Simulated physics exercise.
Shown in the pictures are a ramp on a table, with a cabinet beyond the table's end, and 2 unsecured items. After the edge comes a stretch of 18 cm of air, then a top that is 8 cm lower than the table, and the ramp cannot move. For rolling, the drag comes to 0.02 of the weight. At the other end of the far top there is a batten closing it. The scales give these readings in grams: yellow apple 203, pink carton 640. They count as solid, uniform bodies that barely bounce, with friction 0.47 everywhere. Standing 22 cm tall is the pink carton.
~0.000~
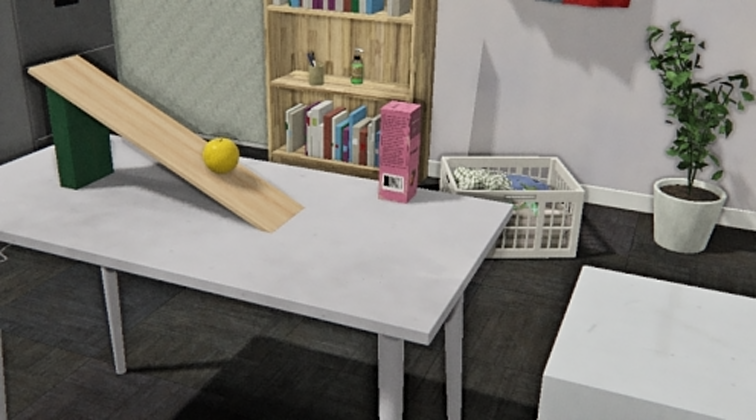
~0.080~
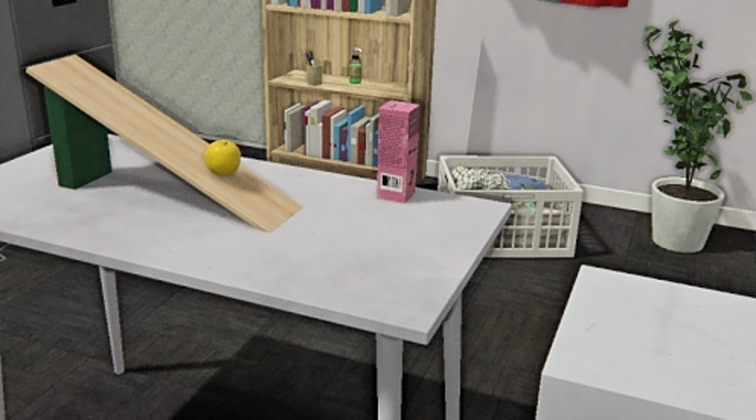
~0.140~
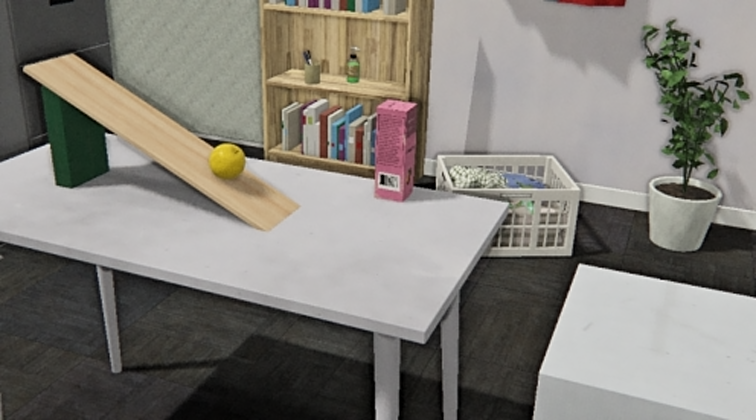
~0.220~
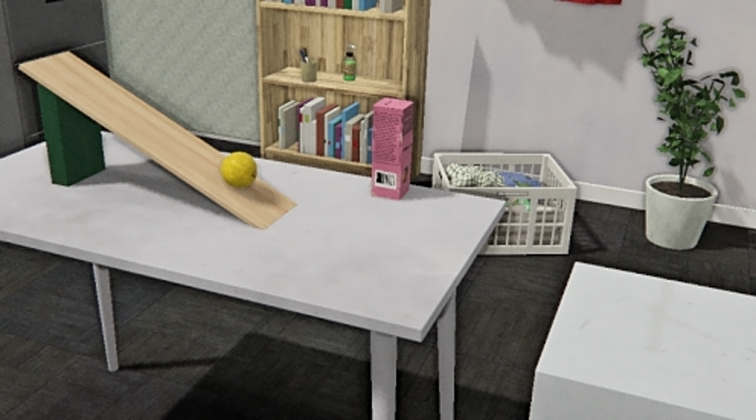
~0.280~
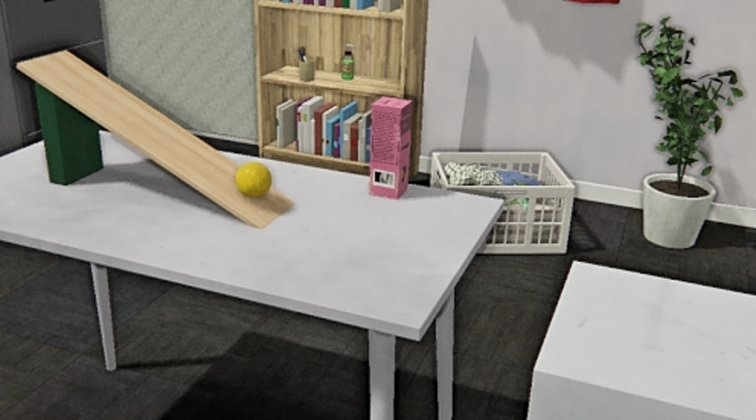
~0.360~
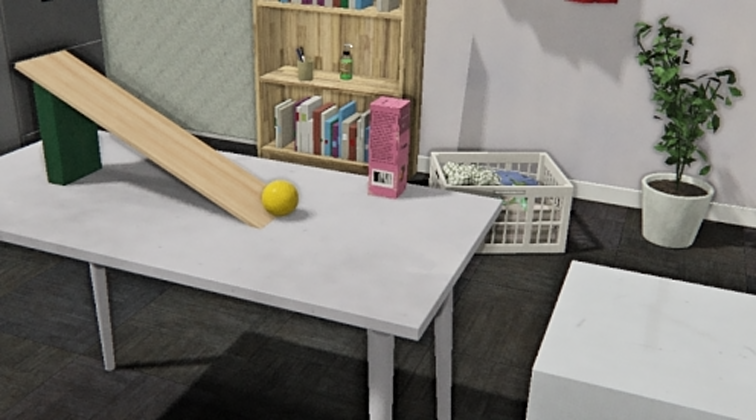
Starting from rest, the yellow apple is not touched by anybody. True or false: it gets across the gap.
False.
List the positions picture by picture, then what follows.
In the first picture, 58 cm to the edge; yellow apple (221, 156); pink carton (399, 152).
In the second picture, 58 cm to the edge; yellow apple (223, 158); pink carton (398, 152).
In the third picture, 56 cm to the edge; yellow apple (228, 162); pink carton (395, 152).
In the fourth picture, 52 cm to the edge; yellow apple (240, 170); pink carton (392, 150).
In the fifth picture, 48 cm to the edge; yellow apple (254, 180); pink carton (390, 149).
In the sixth picture, 42 cm to the edge; yellow apple (280, 199); pink carton (389, 148).
Around 0.56 s, 23 cm to the edge; yellow apple near (362, 215).
Around 0.86 s, 5 cm past the table's edge; yellow apple near (492, 245).
Around 1.16 s, down in the gap.
Finally (1.5 s), down in the gap; pink carton still in place (within 8 cm).
